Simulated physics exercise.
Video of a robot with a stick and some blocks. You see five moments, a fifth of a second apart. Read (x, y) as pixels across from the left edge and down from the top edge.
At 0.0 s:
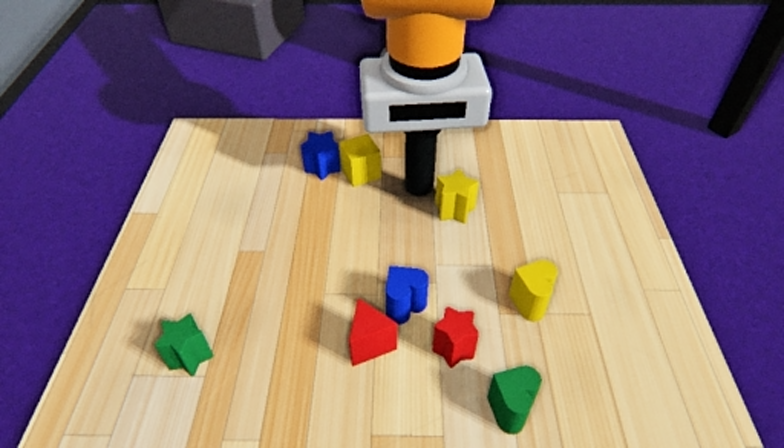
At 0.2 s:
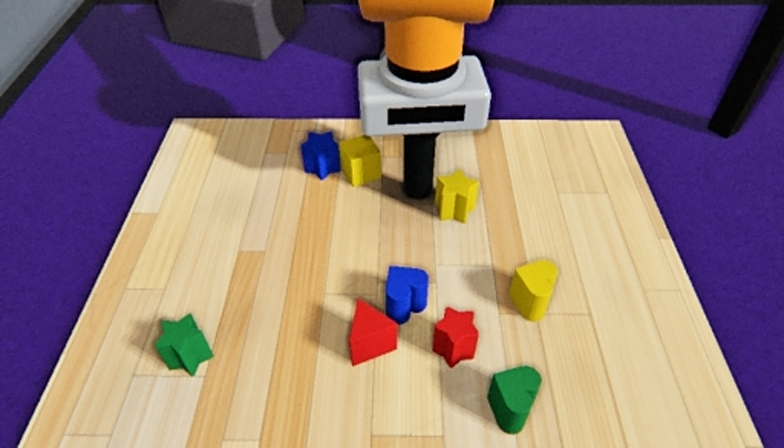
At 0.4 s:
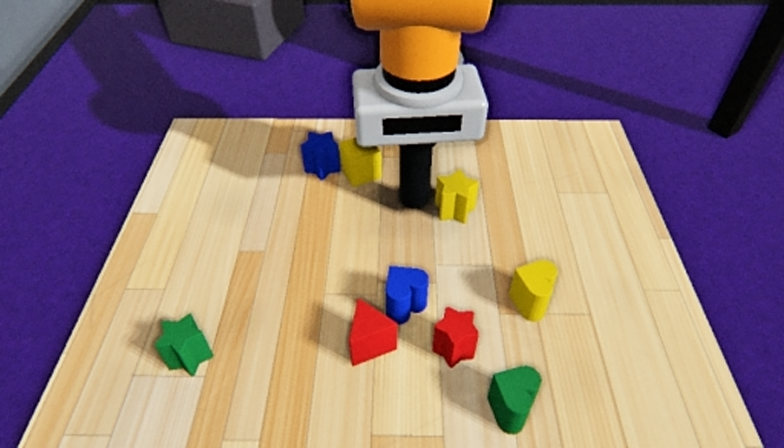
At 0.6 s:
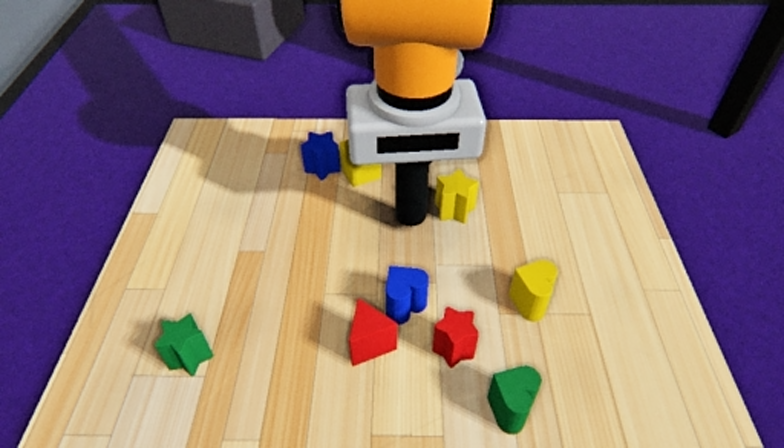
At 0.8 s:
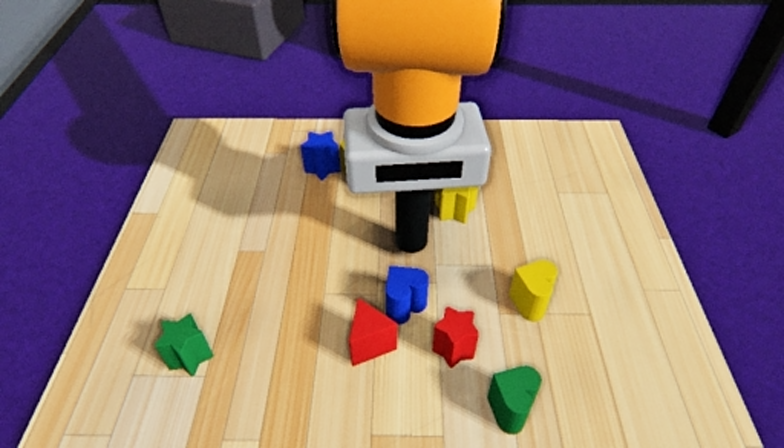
On a wooden tabletop scattered with red, blue, yellow and green blocks, an orange robot arm moved its black stick a short way toward the blue heart, while the blocks all stayed still.
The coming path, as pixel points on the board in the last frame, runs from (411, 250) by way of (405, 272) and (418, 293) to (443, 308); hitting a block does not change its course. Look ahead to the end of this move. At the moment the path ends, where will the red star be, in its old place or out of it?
It stays.
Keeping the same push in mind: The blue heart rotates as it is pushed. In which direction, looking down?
From above, the blue heart will be seen to turn clockwise.
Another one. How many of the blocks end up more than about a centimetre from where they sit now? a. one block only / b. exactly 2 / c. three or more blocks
The answer is a.
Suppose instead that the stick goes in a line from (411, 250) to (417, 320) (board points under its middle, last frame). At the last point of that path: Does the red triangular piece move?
Yes, it checks out.
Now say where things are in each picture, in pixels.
In the first frame, stick's lower end (419, 186); blue heart (405, 280); red star (458, 324).
In the second frame, stick (418, 189); blocks still.
In the third frame, stick (414, 199); blocks still.
In the fourth frame, stick (411, 216); blocks still.
In the fifth frame, stick (411, 241); blue heart (405, 280); red star (458, 324).
The first path, step by step. Halfway along, stick (409, 275); blue heart (406, 286).
At the end, stick (443, 299); blue heart (409, 297), turned 25° clockwise; red star still.
